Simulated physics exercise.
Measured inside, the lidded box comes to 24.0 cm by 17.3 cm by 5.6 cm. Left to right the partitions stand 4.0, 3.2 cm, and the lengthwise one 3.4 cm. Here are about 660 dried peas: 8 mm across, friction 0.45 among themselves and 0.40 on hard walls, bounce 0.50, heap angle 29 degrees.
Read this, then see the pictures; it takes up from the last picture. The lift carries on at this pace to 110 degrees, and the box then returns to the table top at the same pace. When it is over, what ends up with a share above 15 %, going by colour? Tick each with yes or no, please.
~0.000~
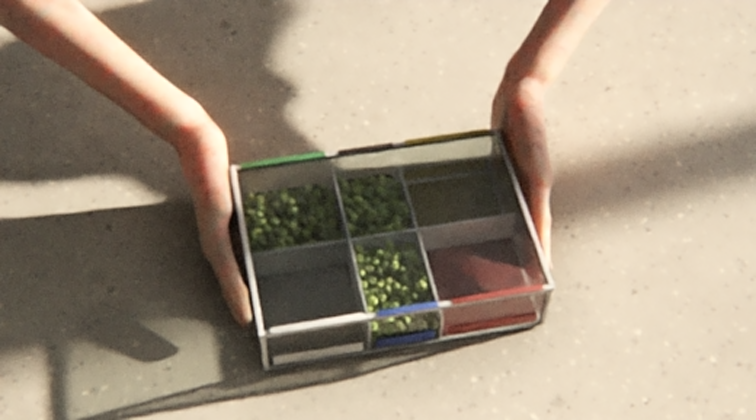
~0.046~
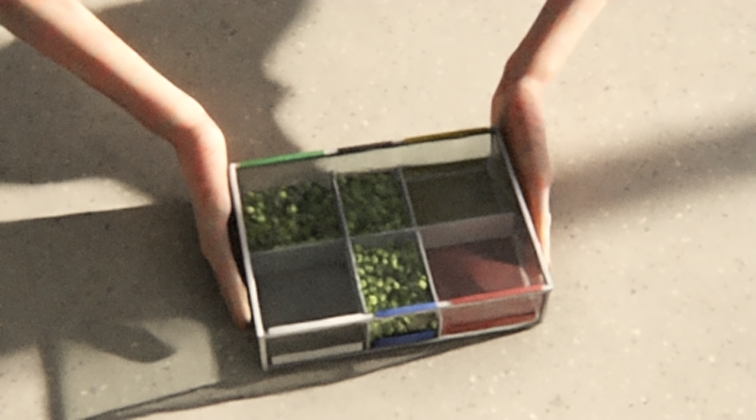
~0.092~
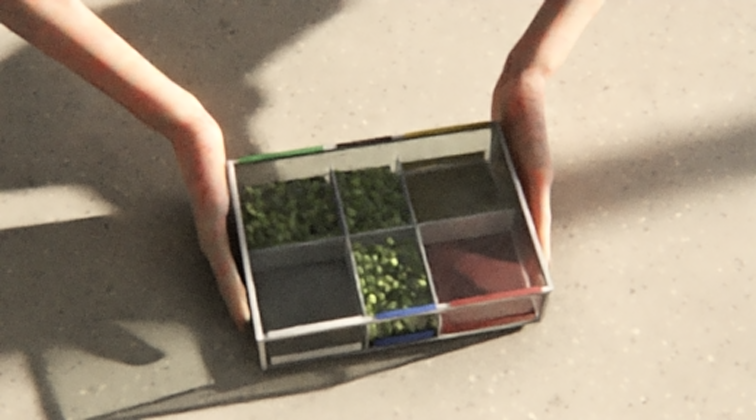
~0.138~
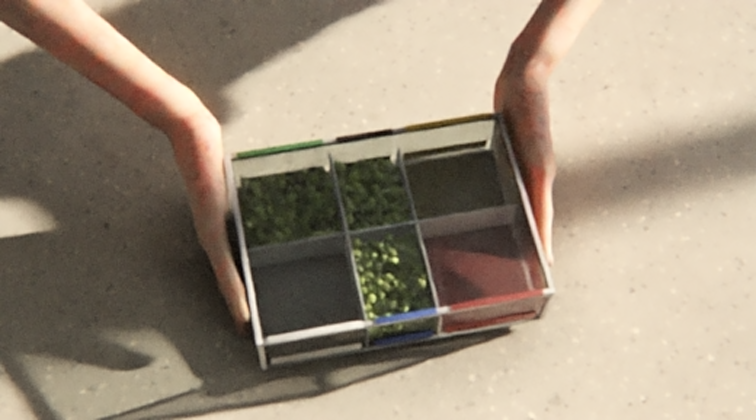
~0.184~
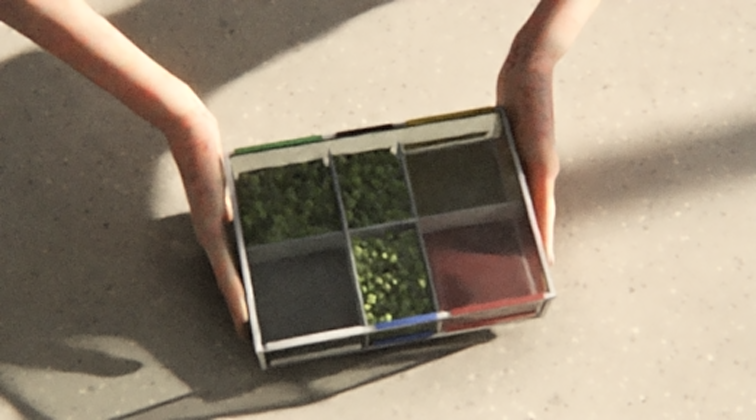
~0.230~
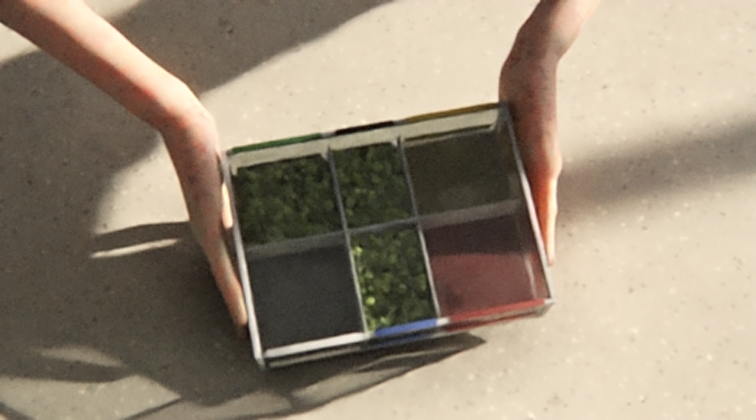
Red - no; blue - yes; green - no; yellow - no; white - yes; black - no.
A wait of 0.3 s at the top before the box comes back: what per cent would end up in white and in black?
You'd end up with white at 45 per cent and black at 0 per cent.
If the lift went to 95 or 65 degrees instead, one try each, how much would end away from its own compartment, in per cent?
I'd put them near 50 and 20 percent in that order.
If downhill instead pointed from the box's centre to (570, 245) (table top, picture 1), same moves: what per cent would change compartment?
I'd say close to 75 %.
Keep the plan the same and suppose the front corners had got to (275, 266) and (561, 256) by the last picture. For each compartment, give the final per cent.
By the end red holds 5%, blue holds 0%, green holds 30%, yellow holds 55%, white holds 0% and black holds 10%.
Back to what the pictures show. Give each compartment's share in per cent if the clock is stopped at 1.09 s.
Shares - red: 0; blue: 45; green: 20; yellow: 0; white: 25; black: 10.
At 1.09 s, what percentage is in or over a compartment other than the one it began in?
Around 40 in a hundred.
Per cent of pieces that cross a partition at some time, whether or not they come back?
Around 65 percent.
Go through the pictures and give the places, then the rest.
In the first picture, box tilt 0 degrees, front corners at (263, 333) and (549, 286); blue 35 %, green 40 %, black 30 %.
In the second picture, box tilt 1 degrees, front corners at (262, 333) and (548, 286).
In the third picture, box tilt 4 degrees, front corners at (261, 336) and (548, 288), lowest corner left front.
In the fourth picture, box tilt 9 degrees, front corners at (261, 341) and (549, 290), lowest corner left front.
In the fifth picture, box tilt 14 degrees, front corners at (260, 347) and (550, 294), lowest corner left front.
In the sixth picture, box tilt 20 degrees, front corners at (260, 354) and (550, 299), lowest corner left front; blue 35 %, green 40 %, black 30 %. Its pace works out near 115 degrees a second.
After 1.09 s, tilt 110 degrees; blue 45 %, green 20 %, white 25 %, black 10 %.
After 1.67 s, tilt 48 degrees; red 5 %, blue 45 %, green 5 %, white 45 %.
Then, at 2.30 s, tilt 0 degrees; red 5 %, blue 45 %, green 5 %, white 45 %.
In the end, at 2.8 s, red 5 %, blue 45 %, green 5 %, yellow 0 %, white 45 %, black 0 %.
